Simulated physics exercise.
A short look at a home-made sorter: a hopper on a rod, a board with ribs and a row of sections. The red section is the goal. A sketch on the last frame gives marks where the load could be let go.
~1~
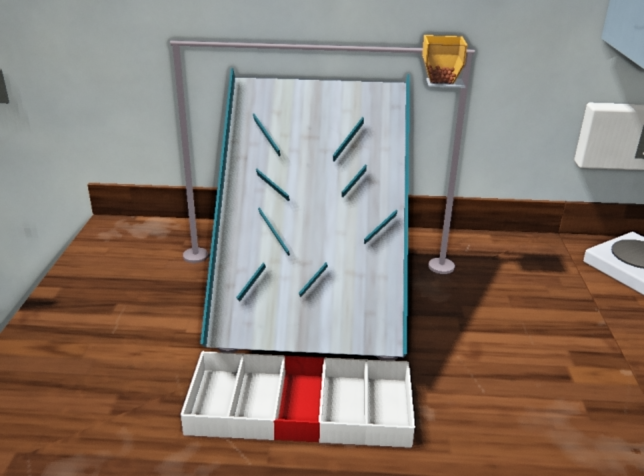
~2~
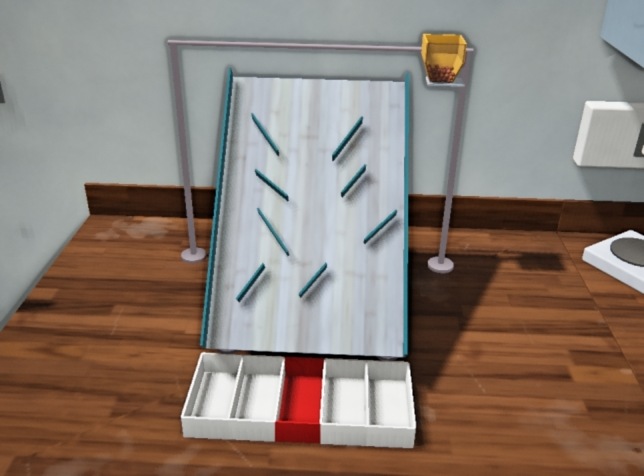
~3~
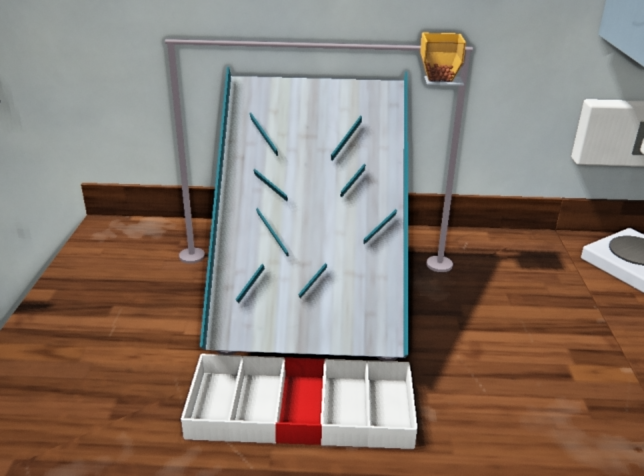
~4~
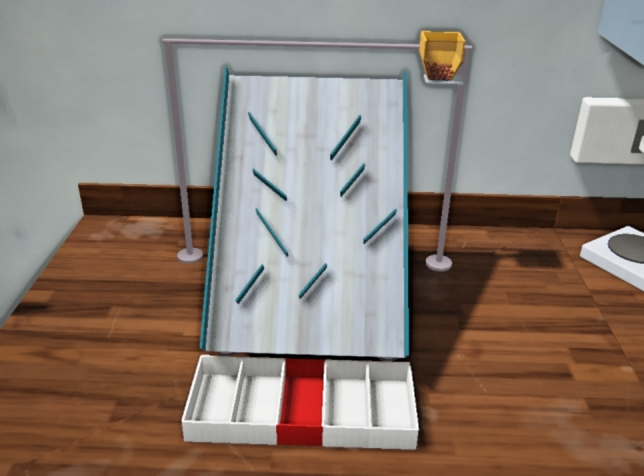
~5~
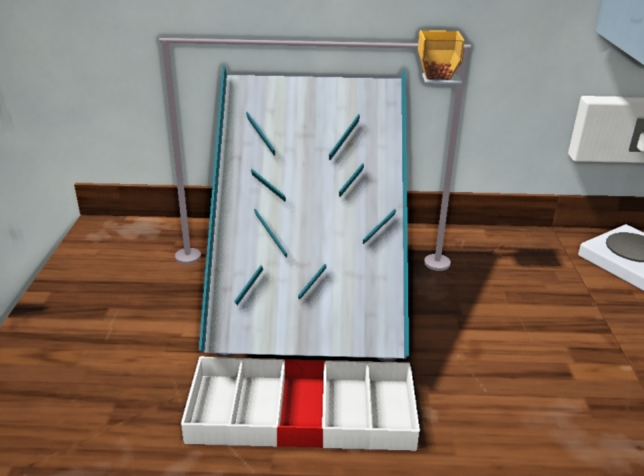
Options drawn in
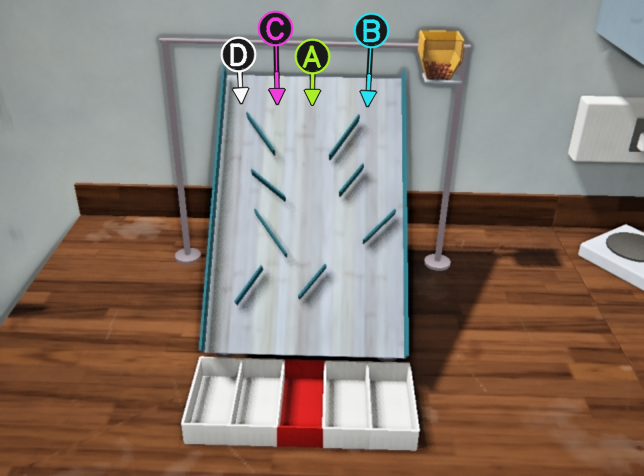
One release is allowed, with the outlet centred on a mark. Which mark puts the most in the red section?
B works best here.
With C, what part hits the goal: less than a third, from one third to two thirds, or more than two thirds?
It is less than a third.
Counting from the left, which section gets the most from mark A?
It is the second one.
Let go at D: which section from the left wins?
The first.
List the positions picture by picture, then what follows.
In the first frame, hopper near (442, 74), clay pellets, door shut.
In the second frame, ribs (252, 113) to (278, 150), (333, 155) to (362, 116), (255, 169) to (287, 196).
In the third frame, ribs (341, 192) to (365, 164), (257, 208) to (287, 252), (365, 240) to (397, 209).
In the fourth frame, ribs (236, 301) to (263, 264), (299, 295) to (326, 263).
In the fifth frame, red section near (300, 435), number 3 of 5 from the left.
On the marked copy, mark A meets the board at (312, 99); mark B meets the board at (367, 100); mark C meets the board at (277, 98); mark D meets the board at (241, 97).
If A is chosen, a small share in the red section, all but a few in other sections.
If B is chosen, close to a third in the red section, close to two thirds in other sections.
If C is chosen, a small share in the red section, all but a few in other sections.
If D is chosen, none at all in the red section, all but a few in other sections.
